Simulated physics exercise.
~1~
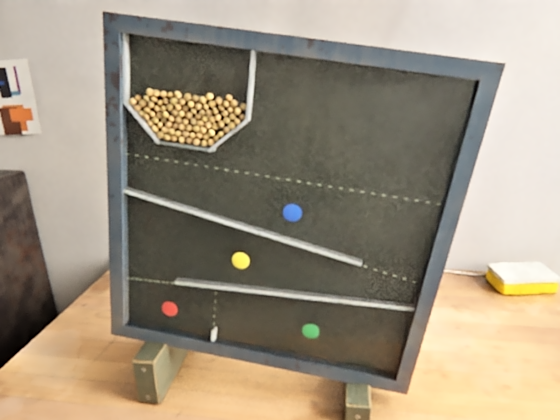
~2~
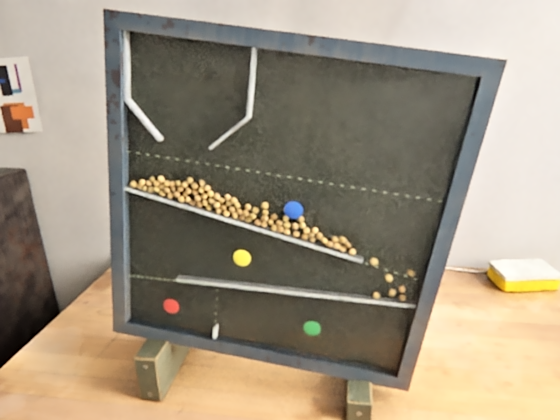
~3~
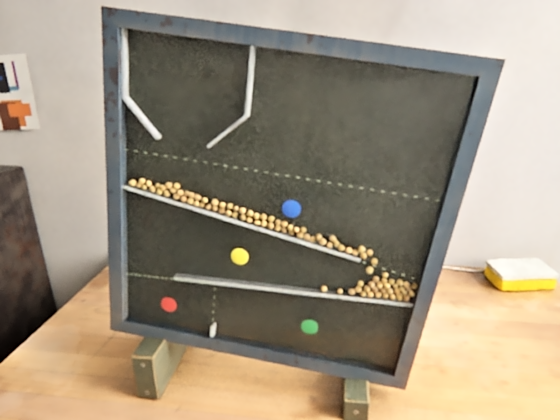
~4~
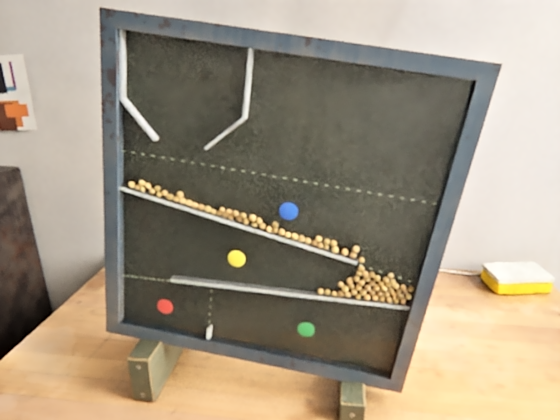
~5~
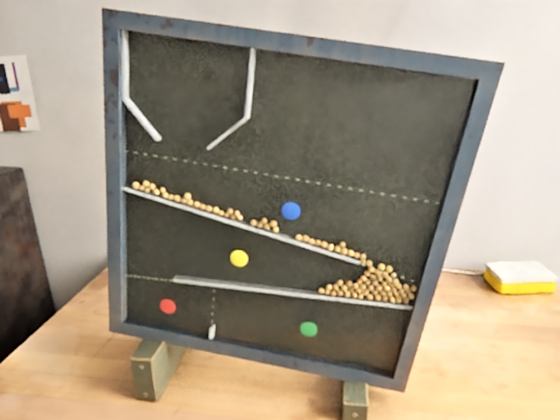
Soya beans dropping from an opened hopper in a tilted dark case, sliding down one ramp and piling on the lower ramp.
